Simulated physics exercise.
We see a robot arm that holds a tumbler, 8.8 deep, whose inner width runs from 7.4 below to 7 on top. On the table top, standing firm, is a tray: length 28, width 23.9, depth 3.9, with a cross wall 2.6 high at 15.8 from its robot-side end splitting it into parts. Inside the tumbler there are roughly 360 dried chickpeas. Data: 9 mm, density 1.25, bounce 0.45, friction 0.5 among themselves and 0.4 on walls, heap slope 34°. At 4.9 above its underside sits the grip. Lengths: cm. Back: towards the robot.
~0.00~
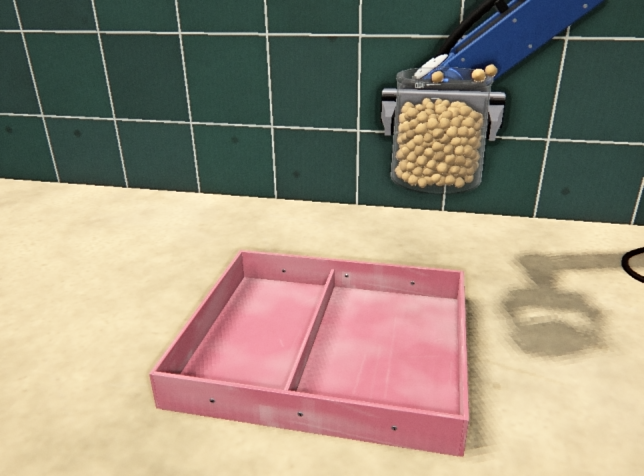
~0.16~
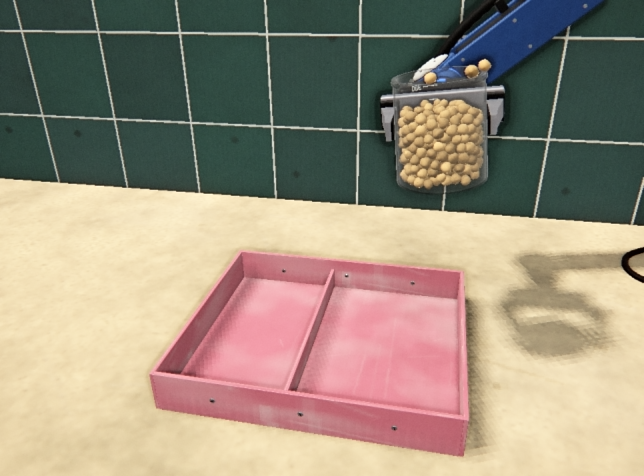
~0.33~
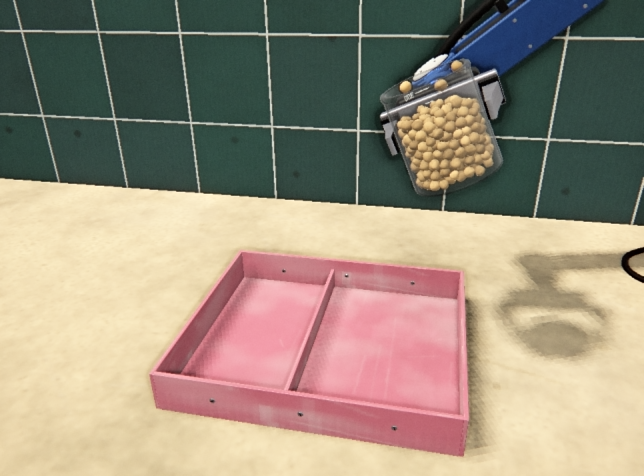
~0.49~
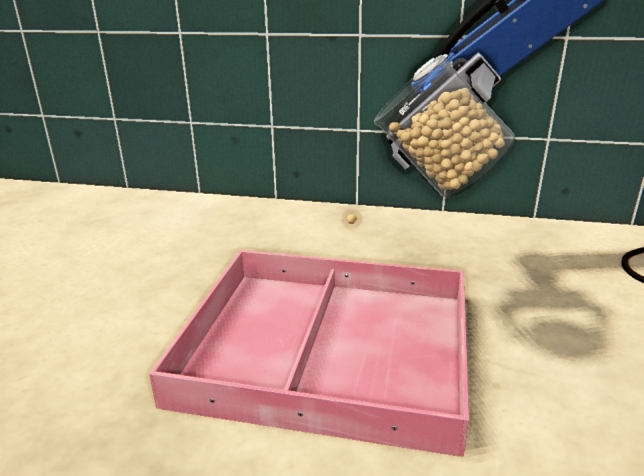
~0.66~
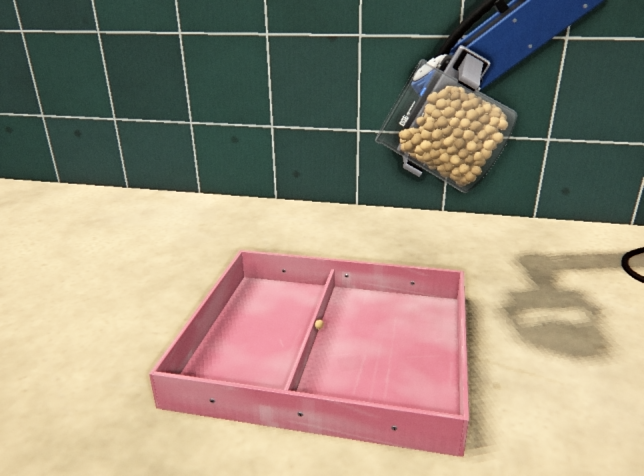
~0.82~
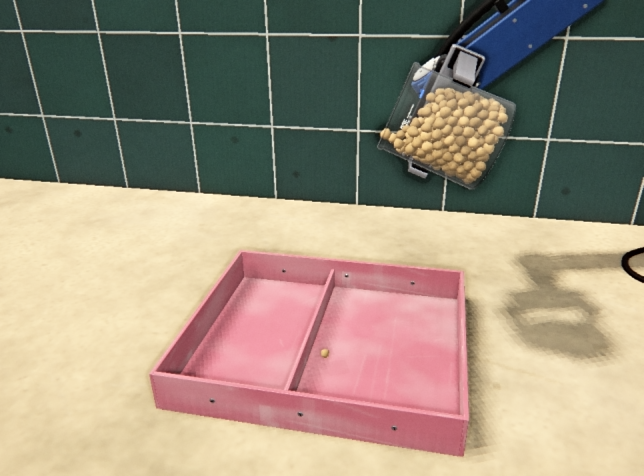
Above a pink divided tray, a blue robot arm tilts a clear tumbler, dropping one chickpea.
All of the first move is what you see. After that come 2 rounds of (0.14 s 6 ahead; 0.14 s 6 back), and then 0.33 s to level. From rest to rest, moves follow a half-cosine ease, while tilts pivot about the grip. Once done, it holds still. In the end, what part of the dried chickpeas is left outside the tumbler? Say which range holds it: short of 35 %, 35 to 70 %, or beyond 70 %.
The range 35 to 70 % holds it.
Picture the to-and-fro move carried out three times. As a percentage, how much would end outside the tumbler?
In that case, some 55 per cent.
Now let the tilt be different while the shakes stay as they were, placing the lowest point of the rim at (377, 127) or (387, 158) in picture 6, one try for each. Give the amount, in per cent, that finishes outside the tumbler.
Roughly 20 per cent, then roughly 90 per cent.
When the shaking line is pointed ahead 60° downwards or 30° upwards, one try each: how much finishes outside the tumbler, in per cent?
Result: Approx. 5 % and 65 %, one try each.
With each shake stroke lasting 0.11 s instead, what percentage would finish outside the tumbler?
That gives about 60 percent.
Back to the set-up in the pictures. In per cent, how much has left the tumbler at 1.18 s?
Roughly 30 percent up to then.
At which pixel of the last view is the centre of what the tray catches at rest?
It lands close to (320, 341).
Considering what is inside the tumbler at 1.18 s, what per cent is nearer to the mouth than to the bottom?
25 %.
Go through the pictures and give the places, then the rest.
Tumbler middle at (439, 131), level; upper third of the load around (441, 120), from x 400 to 490, top at y 70; 360 in the tumbler, in the first frame.
Tumbler middle at (440, 131), tilted 7° forward; upper third of the load around (444, 120), from x 405 to 485, top at y 65, in the second frame.
Tumbler middle at (442, 130), tilted 24° forward; upper third of the load around (447, 120), from x 400 to 490, top at y 65, in the third frame.
Tumbler middle at (444, 129), tilted 45° forward; upper third of the load around (455, 117), from x 350 to 500, top at y 95; 359 in the tumbler, 1 in flight or on a rim, in the fourth frame.
Tumbler middle at (445, 128), tilted 62° forward; upper third of the load around (457, 113), from x 320 to 505, top at y 90; 359 in the tumbler, 1 in the robot-side part, in the fifth frame.
Tumbler middle at (445, 127), tilted 69° forward; upper third of the load around (459, 112), from x 325 to 500, top at y 95; 359 in the tumbler, 1 in the robot-side part, in the sixth frame.
By 1.18 s, tilted 69° forward, highest piece 27 above the table; 249 in the tumbler, 20 in the far-side part, 2 in the robot-side part, 89 in flight or on a rim.
By 1.53 s, tilted 39° forward, highest piece 27 above the table; 190 in the tumbler, 84 in the robot-side part, 76 in the far-side part, 8 on the table or floor, 2 in flight or on a rim.
By 1.91 s, level, highest piece 26 above the table; 190 in the tumbler, 85 in the robot-side part, 77 in the far-side part, 8 on the table or floor.
By 2.96 s, level, highest piece 26 above the table; 190 in the tumbler, 85 in the robot-side part, 77 in the far-side part, 8 on the table or floor.
Final count, 190 in the tumbler, 85 in the robot-side part, 77 in the far-side part, 8 on the table or floor. That is 47 % outside the tumbler.
